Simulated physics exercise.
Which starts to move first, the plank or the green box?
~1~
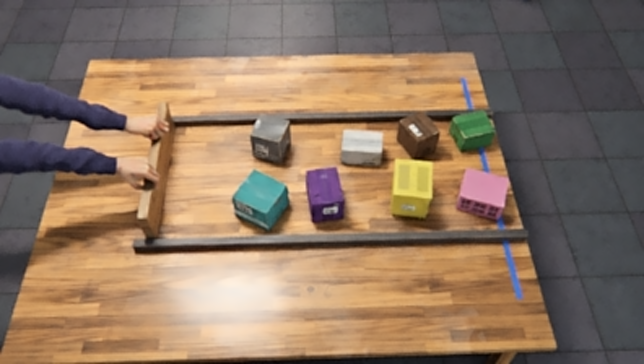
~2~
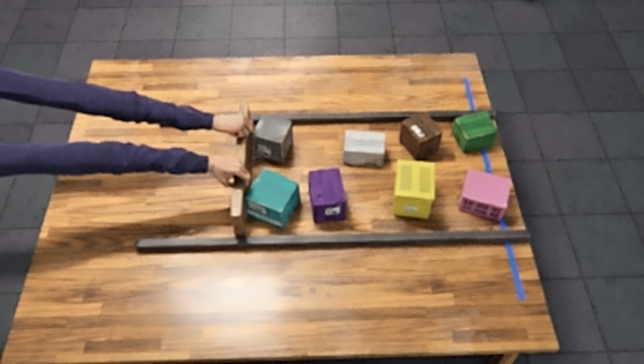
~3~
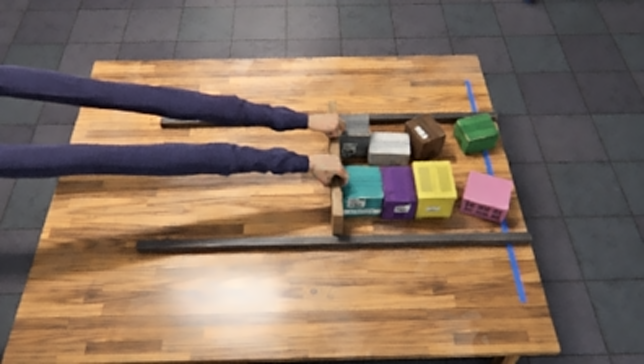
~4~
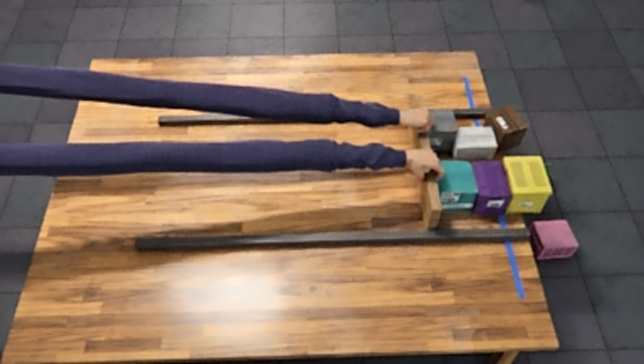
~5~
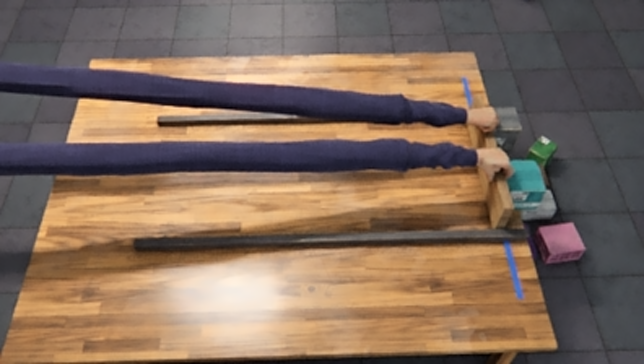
The plank starts to move first. The green box stays still near the right edge until the push has gone much further along the table.
